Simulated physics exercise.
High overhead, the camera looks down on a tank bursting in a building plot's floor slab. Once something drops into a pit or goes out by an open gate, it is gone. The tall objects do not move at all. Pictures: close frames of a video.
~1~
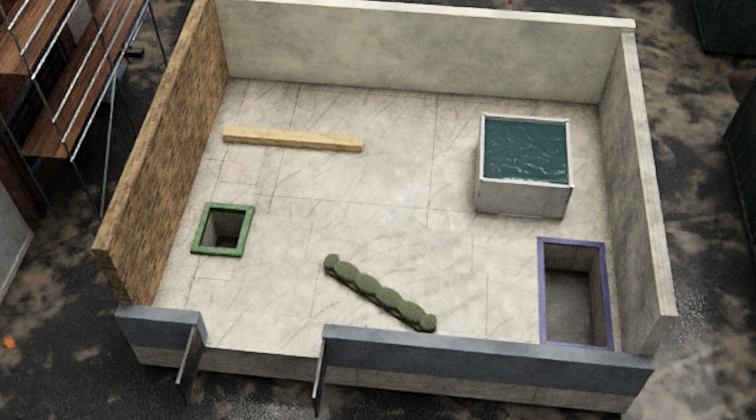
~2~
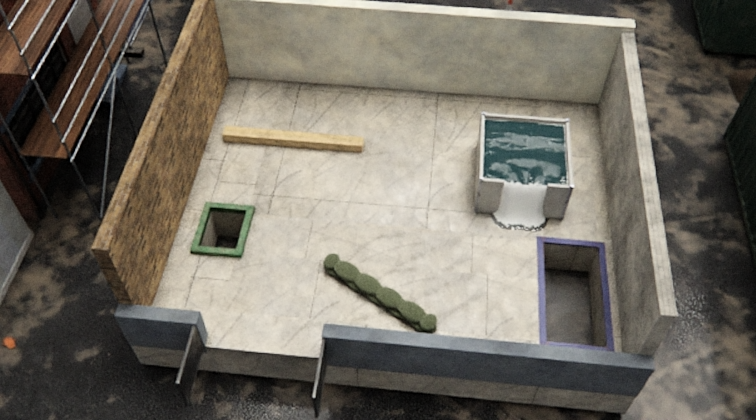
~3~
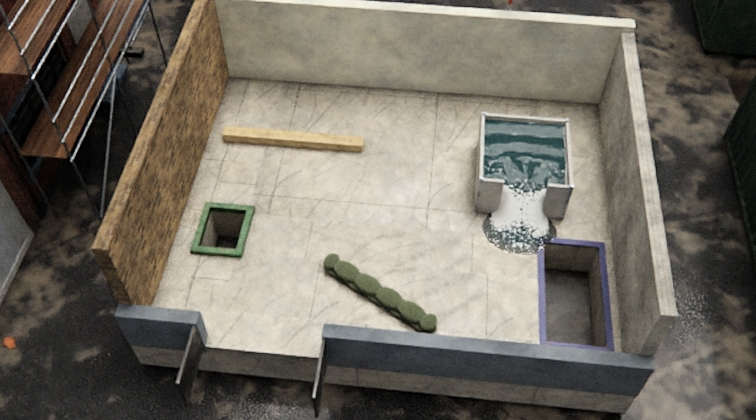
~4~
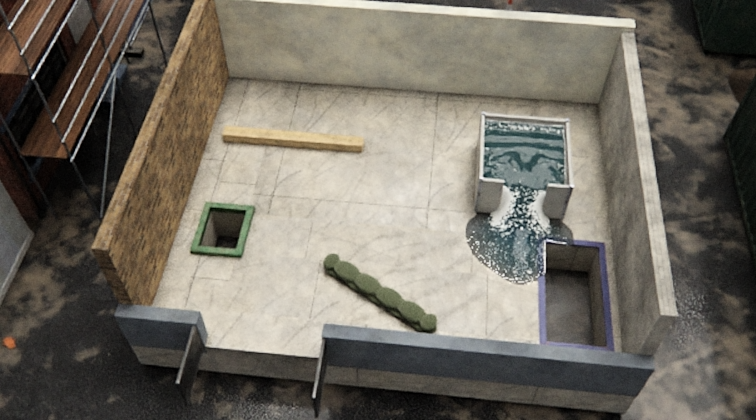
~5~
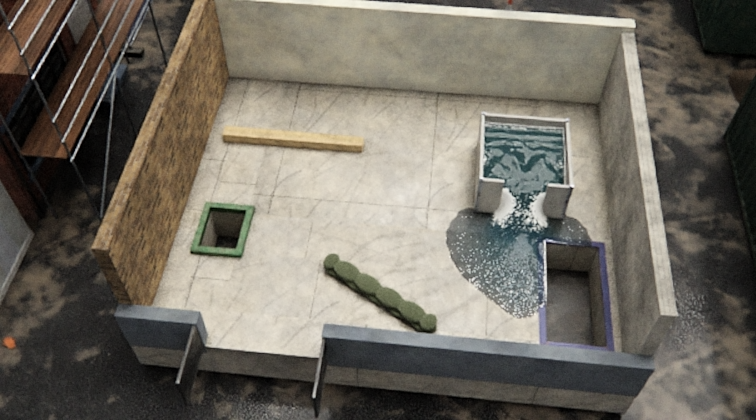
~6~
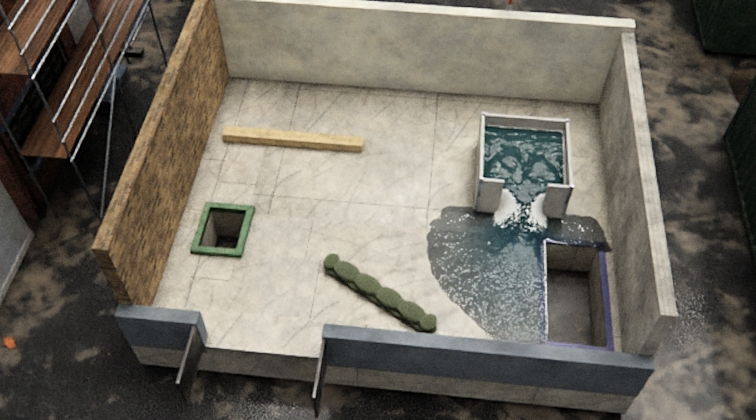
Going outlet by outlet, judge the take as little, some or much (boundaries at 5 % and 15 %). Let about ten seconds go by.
My judgement: The gate ends up with little, the green pit ends up with little, the blue pit ends up with much.
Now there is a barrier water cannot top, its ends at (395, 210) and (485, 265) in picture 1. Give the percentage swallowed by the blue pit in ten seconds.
Blue: 50 %.
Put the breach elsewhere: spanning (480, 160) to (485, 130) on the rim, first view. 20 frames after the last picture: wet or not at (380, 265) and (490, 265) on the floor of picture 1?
In the order asked: Sodden, out of reach.
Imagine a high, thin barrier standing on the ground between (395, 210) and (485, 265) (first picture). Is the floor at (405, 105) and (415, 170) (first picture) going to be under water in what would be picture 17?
Log, in order: Unreached / waterlogged.
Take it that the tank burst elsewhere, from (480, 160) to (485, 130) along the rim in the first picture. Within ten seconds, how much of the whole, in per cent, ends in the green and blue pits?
Out of every hundred parts, green takes 4 and blue takes 0.
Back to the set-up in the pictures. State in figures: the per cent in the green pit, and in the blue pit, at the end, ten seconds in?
In the order asked, roughly 0 and 48 percent.
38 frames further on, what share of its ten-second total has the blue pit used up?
I get 80 per cent.
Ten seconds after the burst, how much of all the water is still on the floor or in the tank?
About 50 per cent.
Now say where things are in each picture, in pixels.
The first picture shows the tank at (525, 152) is whole and still.
In the second picture, water pours out at (521, 204) and has run to (542, 223).
In the third picture, the front is at (530, 251), out from the gap at (521, 204).
In the fourth picture, the front is at (523, 281), out from the gap at (521, 205).
In the fifth picture, water pours out at (521, 204) and has run to (524, 313).
In the sixth picture, the front is at a hidden place, out from the gap at (521, 205).
A moment on, water covers 15 % of the floor; the gate 0 %, the green pit 0 %, the blue pit 11 %.
Next, water covers 20 % of the floor; the gate 0 %, the green pit 0 %, the blue pit 18 %.
Then, water covers 40 % of the floor; the gate 0 %, the green pit 0 %, the blue pit 26 %.
Later, water covers 55 % of the floor; the gate 1 %, the green pit 0 %, the blue pit 39 %.
In the end, water covers 55 % of the floor; the gate 2 %, the green pit 0 %, the blue pit 48 %.
